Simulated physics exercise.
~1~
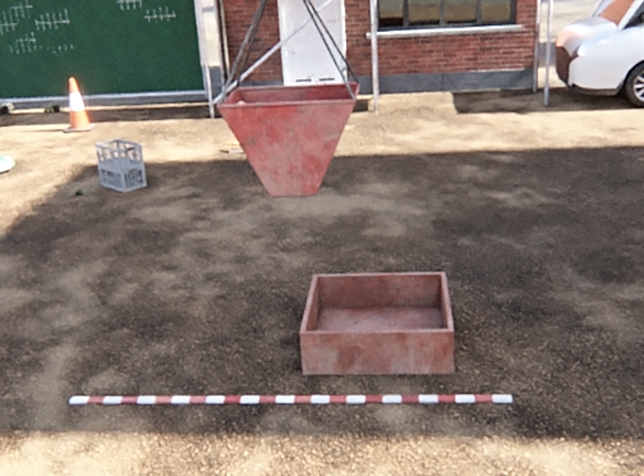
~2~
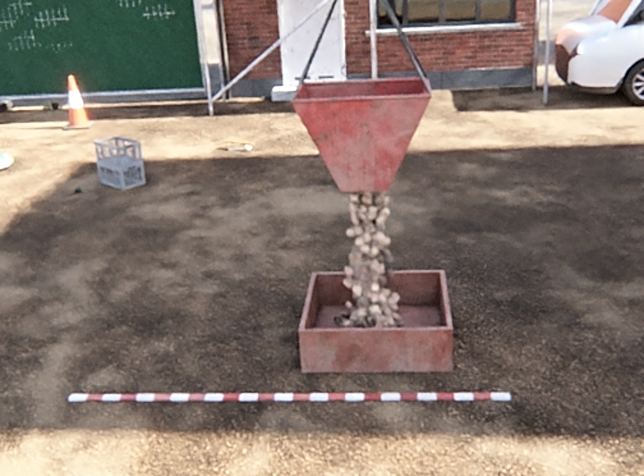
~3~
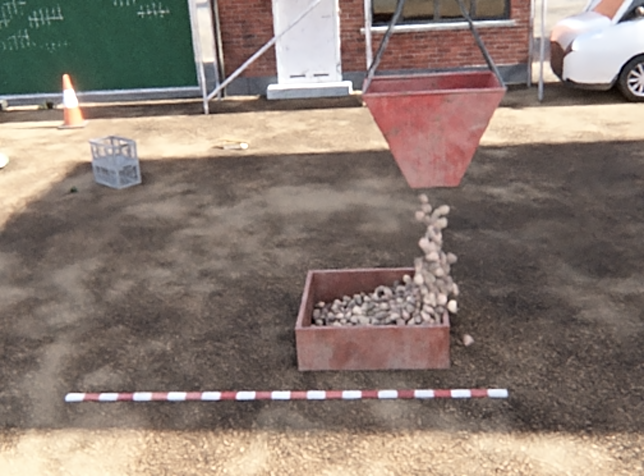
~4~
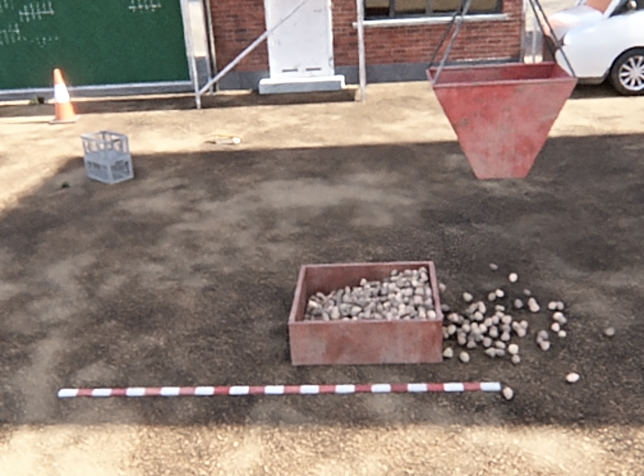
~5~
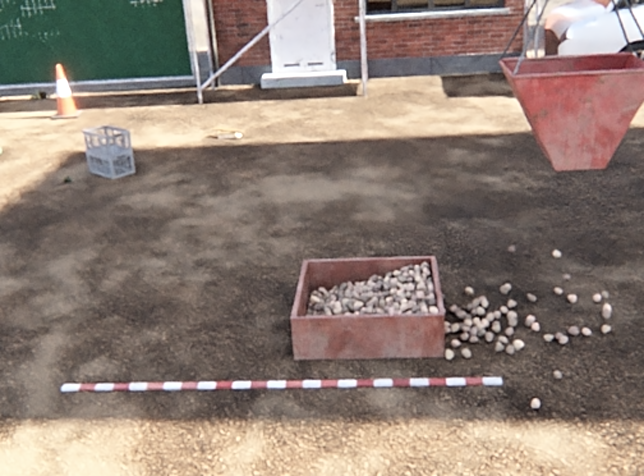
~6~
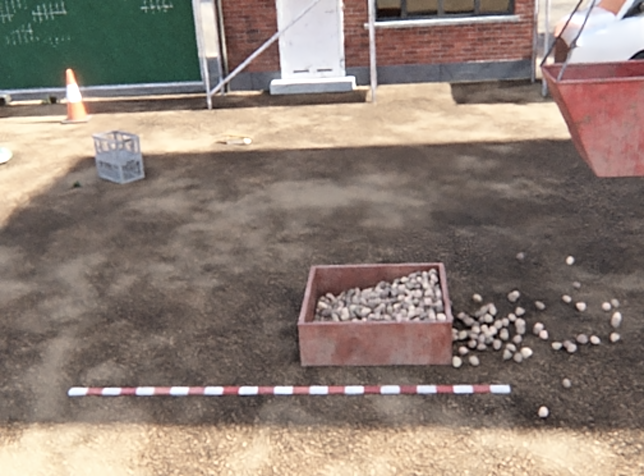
Red skip travelling right above a yard, pouring round stones into an open bin, most settling inside and some scattering to its right.
